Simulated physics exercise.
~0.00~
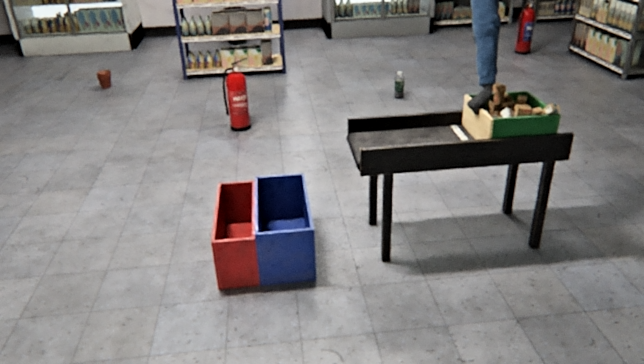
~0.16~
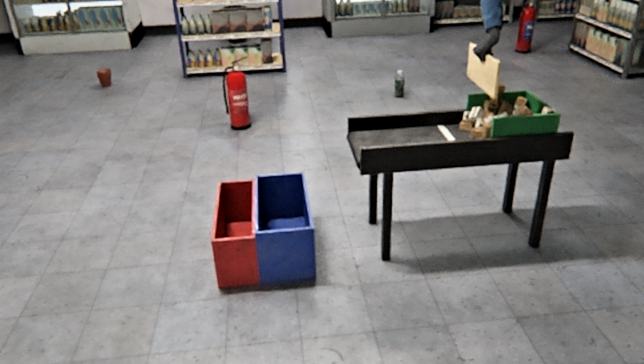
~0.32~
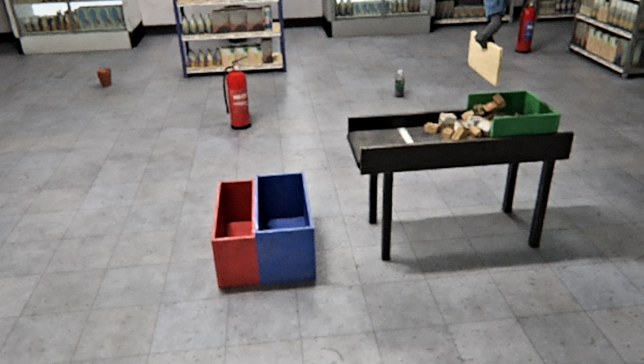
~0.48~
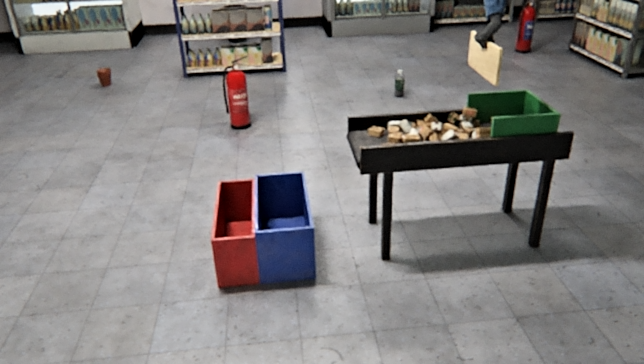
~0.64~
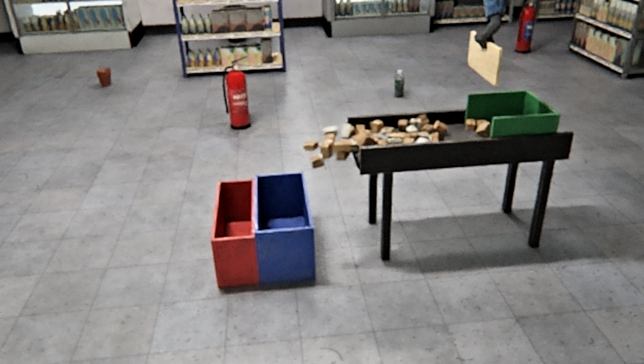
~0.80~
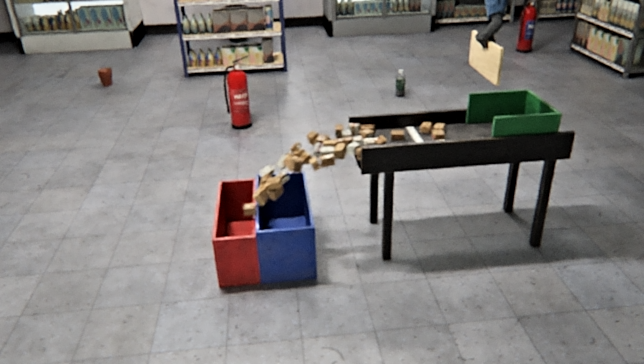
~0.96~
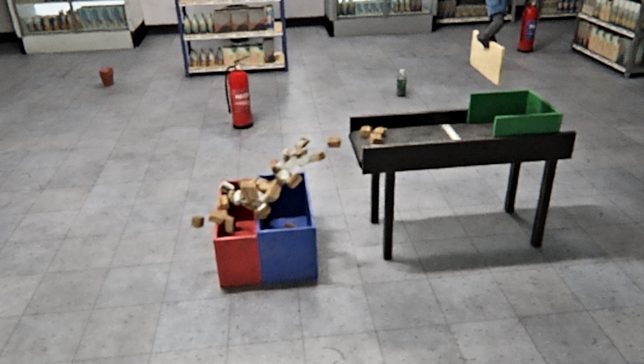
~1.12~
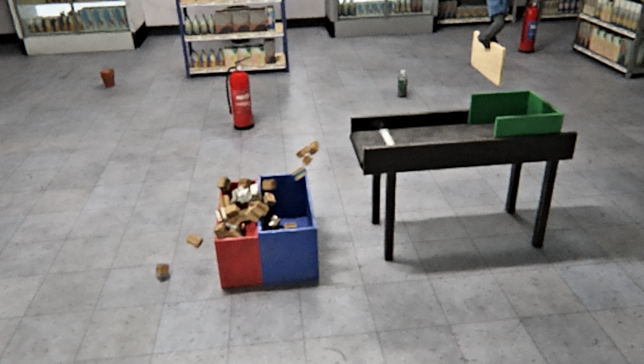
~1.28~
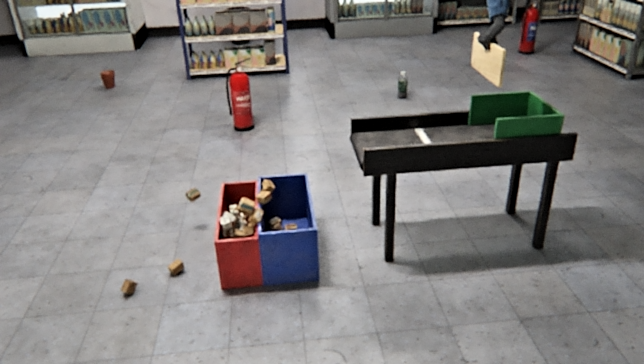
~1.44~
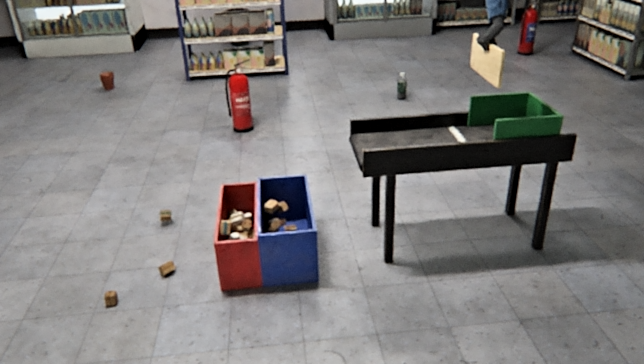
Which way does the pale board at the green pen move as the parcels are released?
The board moves up, lifted clear of the green pen by a gloved hand.
